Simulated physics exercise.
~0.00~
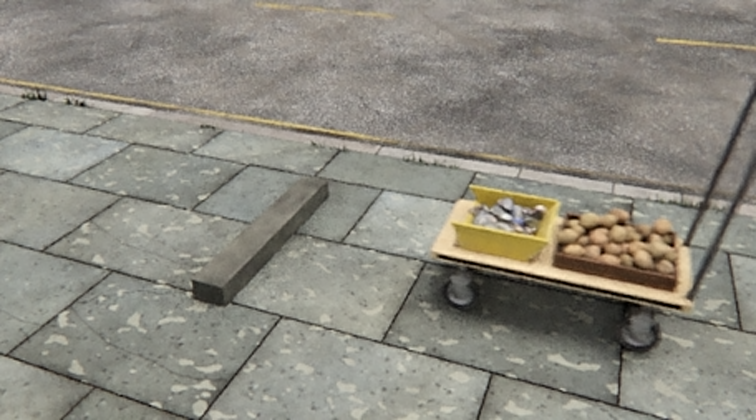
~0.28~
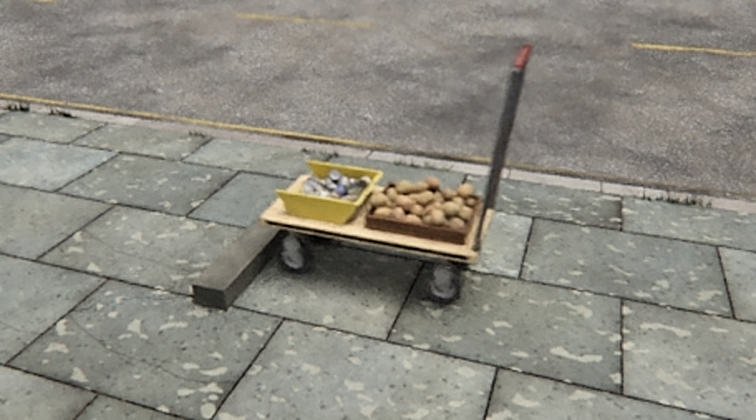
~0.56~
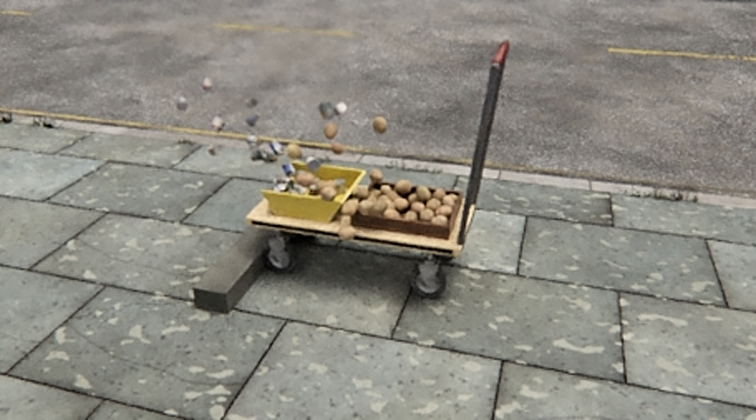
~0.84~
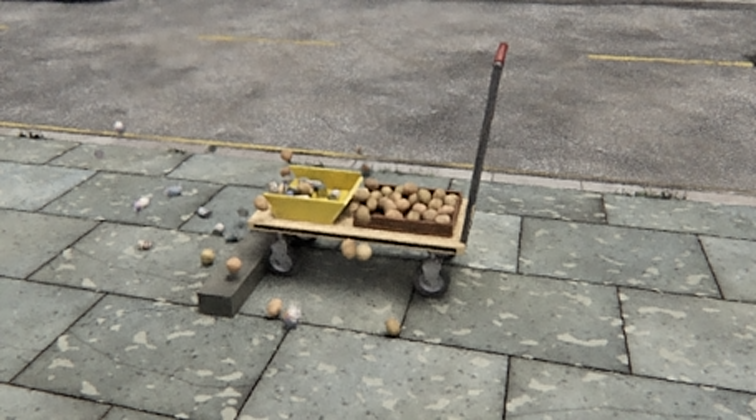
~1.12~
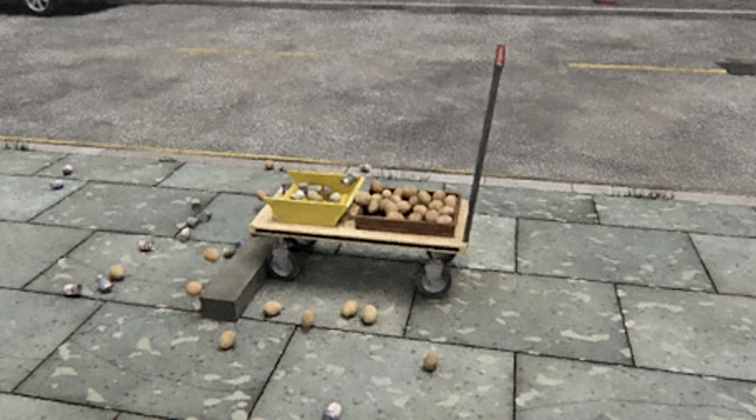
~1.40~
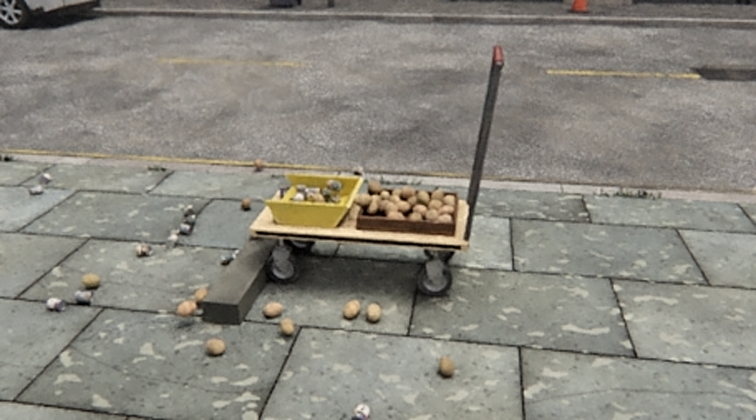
In the video, a flat cart carrying a yellow basket of small tins and a wooden basket of potatoes rolls left into a wheel stop and halts, throwing tins and potatoes forward; many end scattered on the paving, while others remain in both baskets.
